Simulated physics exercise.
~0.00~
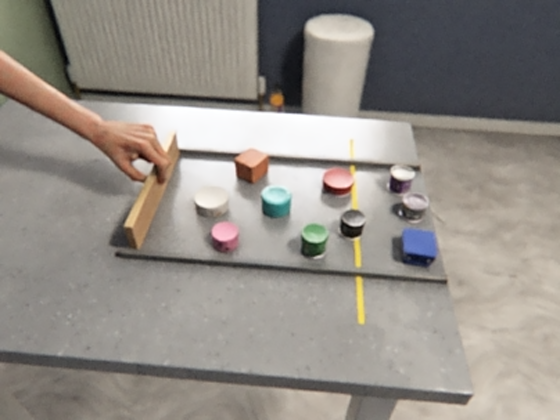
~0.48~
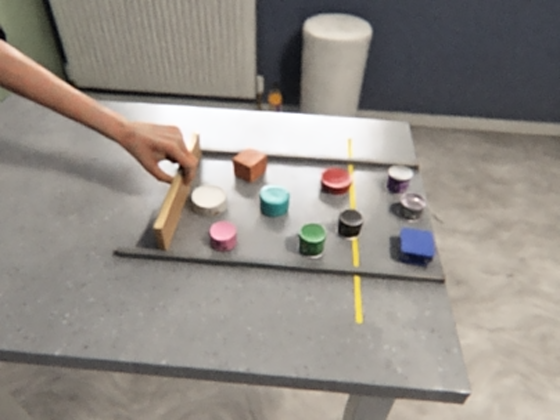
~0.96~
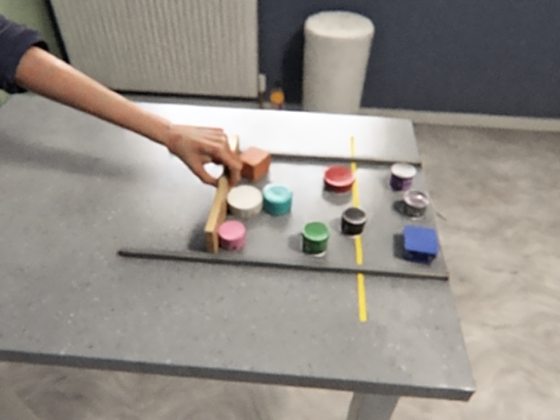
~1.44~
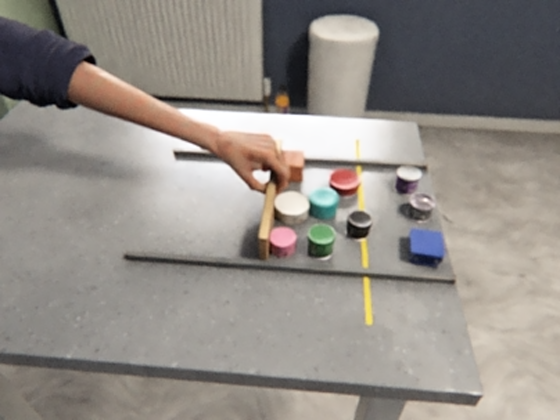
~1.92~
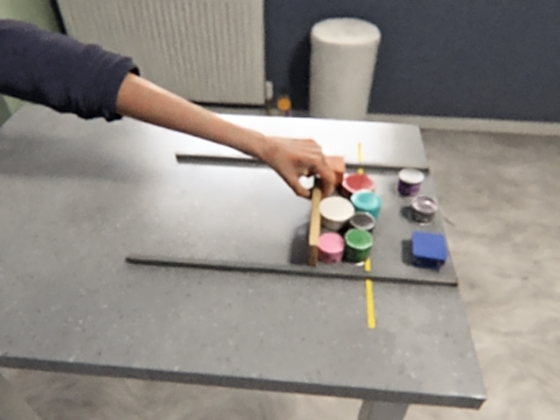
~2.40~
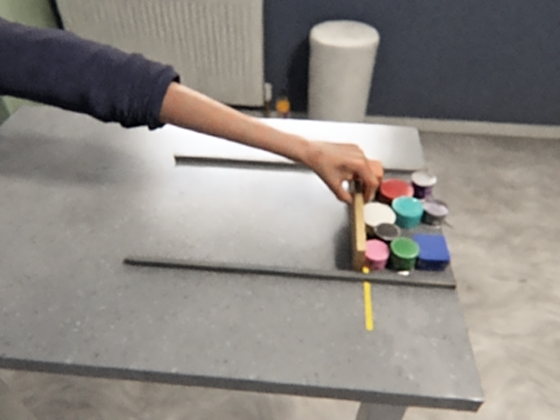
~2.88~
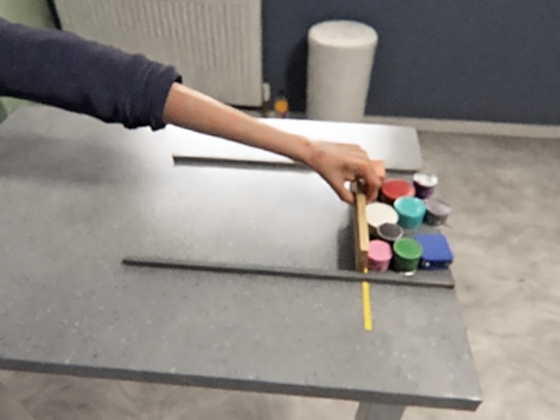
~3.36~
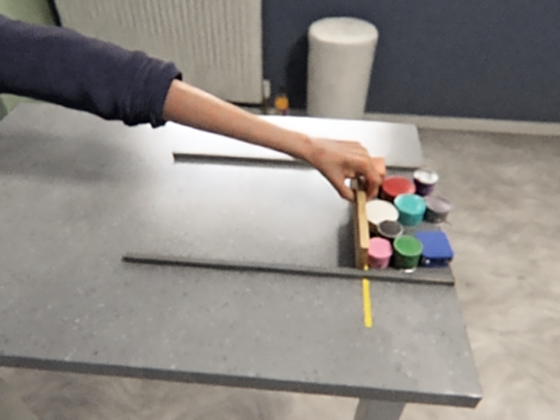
A hand sliding an upright wooden board rightward between rails, bunching small tubs and blocks together at the table's edge, none falling.
